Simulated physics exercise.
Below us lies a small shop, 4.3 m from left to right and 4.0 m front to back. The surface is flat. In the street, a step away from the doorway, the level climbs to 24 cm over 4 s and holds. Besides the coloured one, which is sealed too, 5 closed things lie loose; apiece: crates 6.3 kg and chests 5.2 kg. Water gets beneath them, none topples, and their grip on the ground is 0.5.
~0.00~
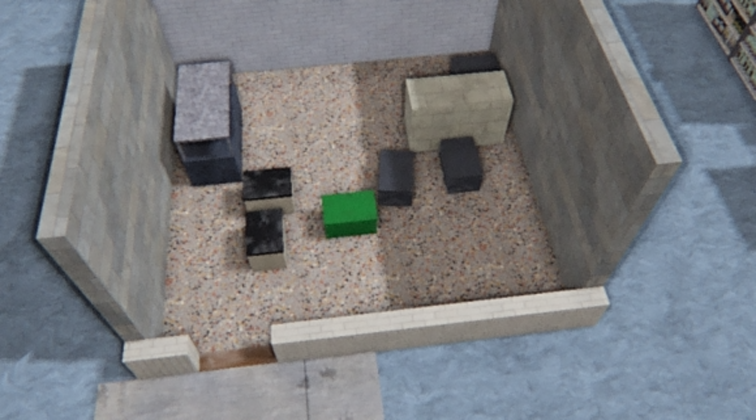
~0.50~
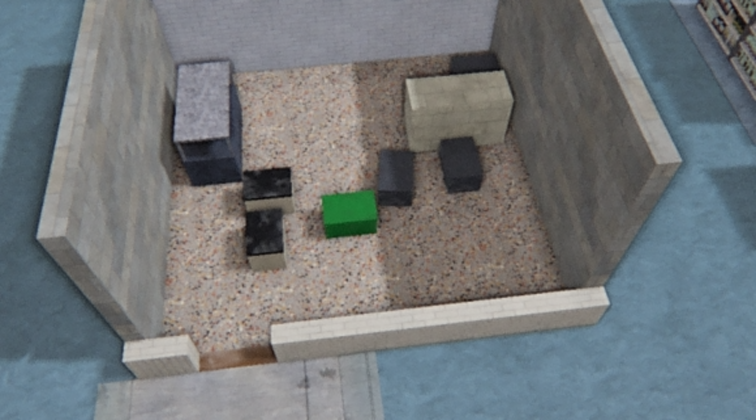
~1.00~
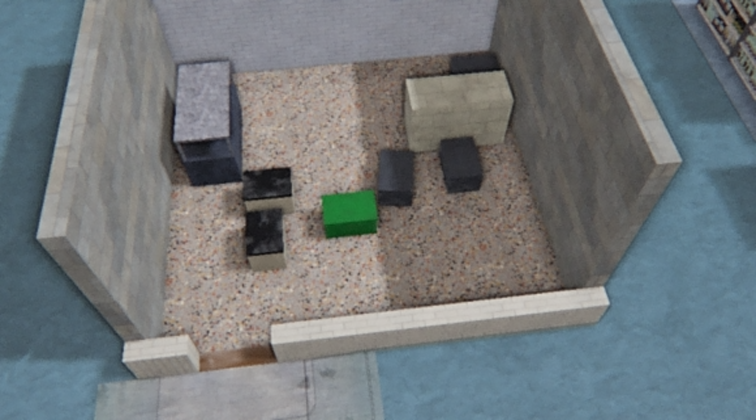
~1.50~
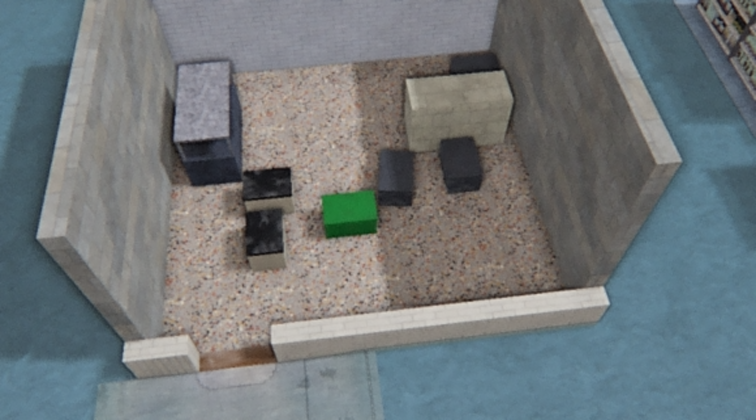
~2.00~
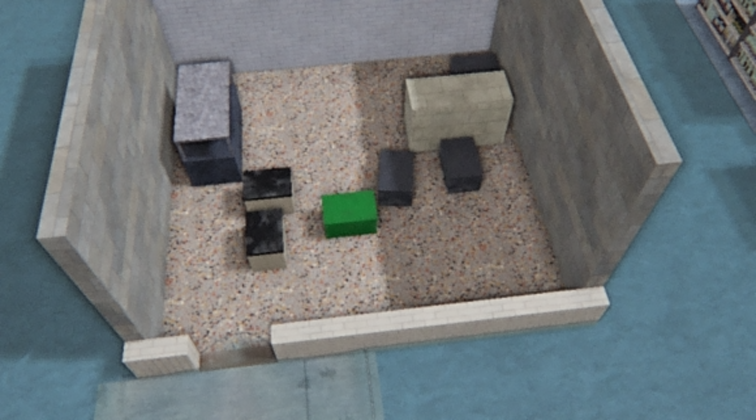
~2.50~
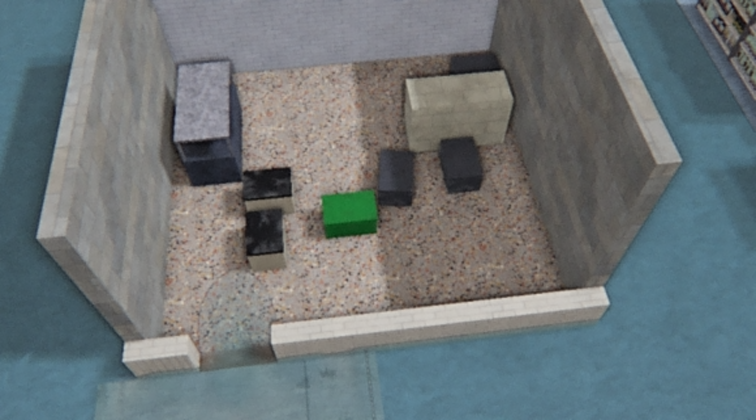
Water spreads over the grey ground around a small roofless shop, turning it blue-green, then covers the paved strip outside the doorway. It crosses the threshold at the lower left and forms a small rounded patch on the speckled floor, while the green crate and the dark and pale boxes stay still.
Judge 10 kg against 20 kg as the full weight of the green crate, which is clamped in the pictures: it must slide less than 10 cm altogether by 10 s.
For it, only the larger load is enough.
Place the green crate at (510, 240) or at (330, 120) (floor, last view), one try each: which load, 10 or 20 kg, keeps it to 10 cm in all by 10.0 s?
In that order: Either load holds; neither is enough.
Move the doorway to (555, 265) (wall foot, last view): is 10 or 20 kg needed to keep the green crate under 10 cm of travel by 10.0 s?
Then only the higher weight holds it.
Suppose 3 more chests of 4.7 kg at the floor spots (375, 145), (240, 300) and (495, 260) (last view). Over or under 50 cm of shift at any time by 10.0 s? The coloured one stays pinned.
In that order: Past it, past it, under.
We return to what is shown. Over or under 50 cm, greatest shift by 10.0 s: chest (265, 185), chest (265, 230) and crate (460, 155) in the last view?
In that order: More, over, less.
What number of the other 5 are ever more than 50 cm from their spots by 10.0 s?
That makes 2.
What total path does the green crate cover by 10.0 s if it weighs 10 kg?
About 60 cm.
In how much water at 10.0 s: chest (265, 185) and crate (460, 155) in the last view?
About 8 and 3 cm.
After 3.5 s the green crate would be 0 cm from its start with 10 kg and 0 cm from its start with 20 kg; 0 cm of water round it then.
After 4.5 s the green crate would be 0 cm from its start with 10 kg and 0 cm from its start with 20 kg; 3 cm of water round it then.
After 7.0 s the green crate would be 6 cm from its start with 10 kg and 0 cm from its start with 20 kg; 3 cm of water round it then.
After 10.0 s the green crate would be 62 cm from its start with 10 kg and 0 cm from its start with 20 kg; 4 cm of water round it then.
